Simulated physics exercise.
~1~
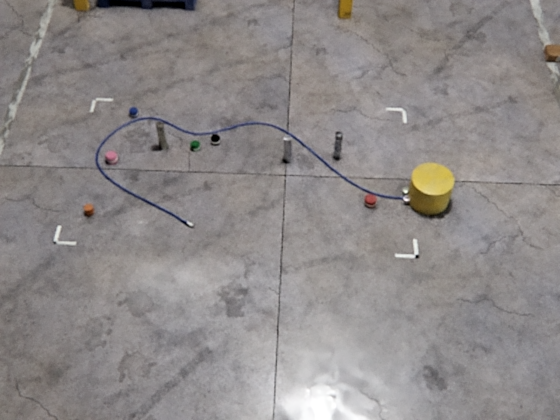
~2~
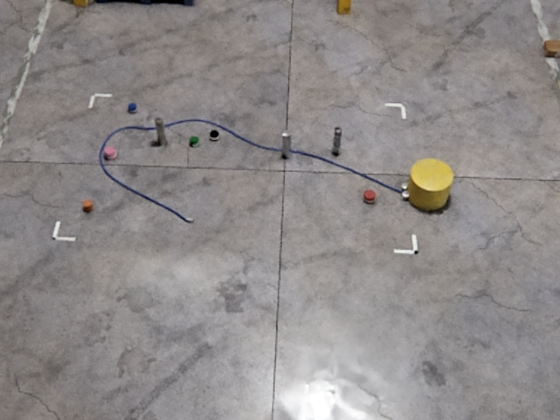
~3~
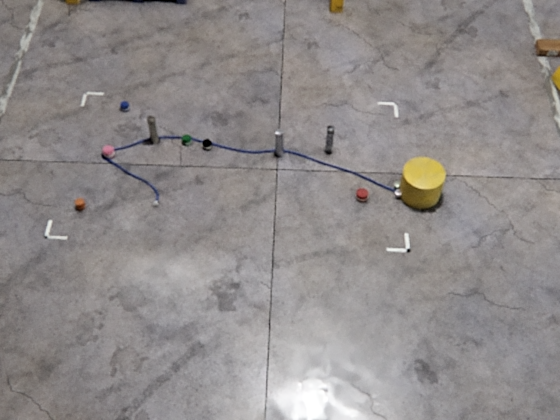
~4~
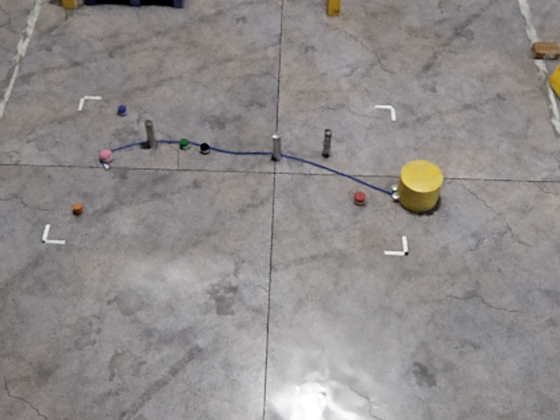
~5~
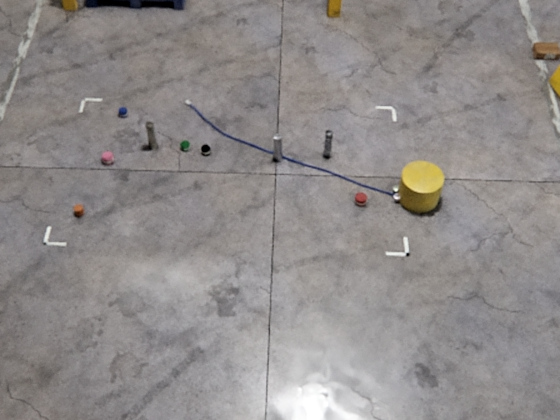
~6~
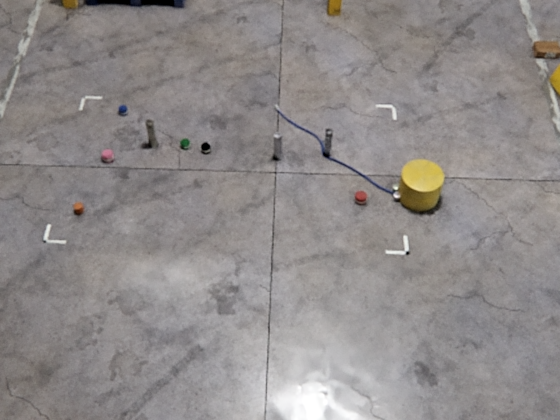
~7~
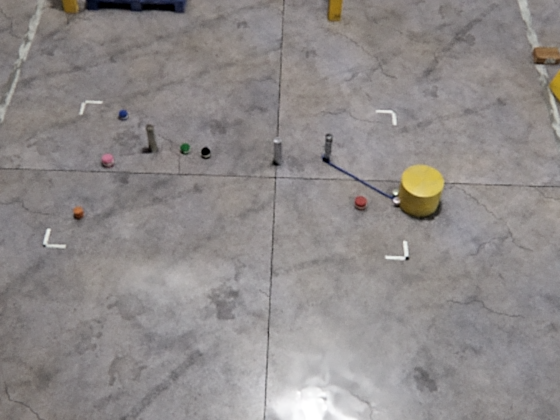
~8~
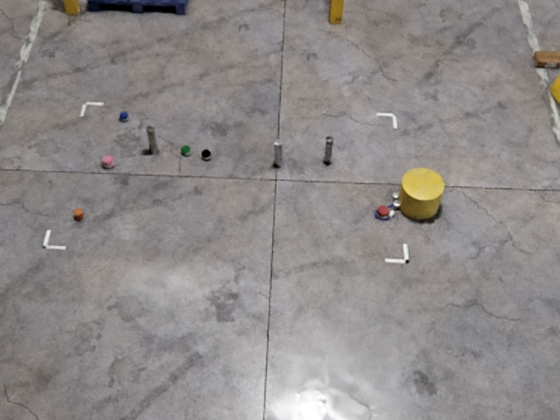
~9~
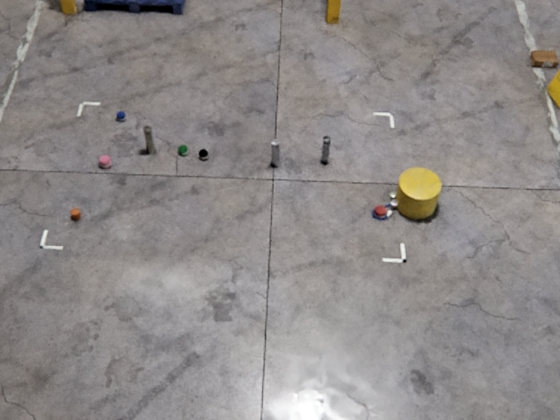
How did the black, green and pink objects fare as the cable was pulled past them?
The black one was shifted a little toward the viewer and the pink one moved slightly to the right, while the green one kept its place.
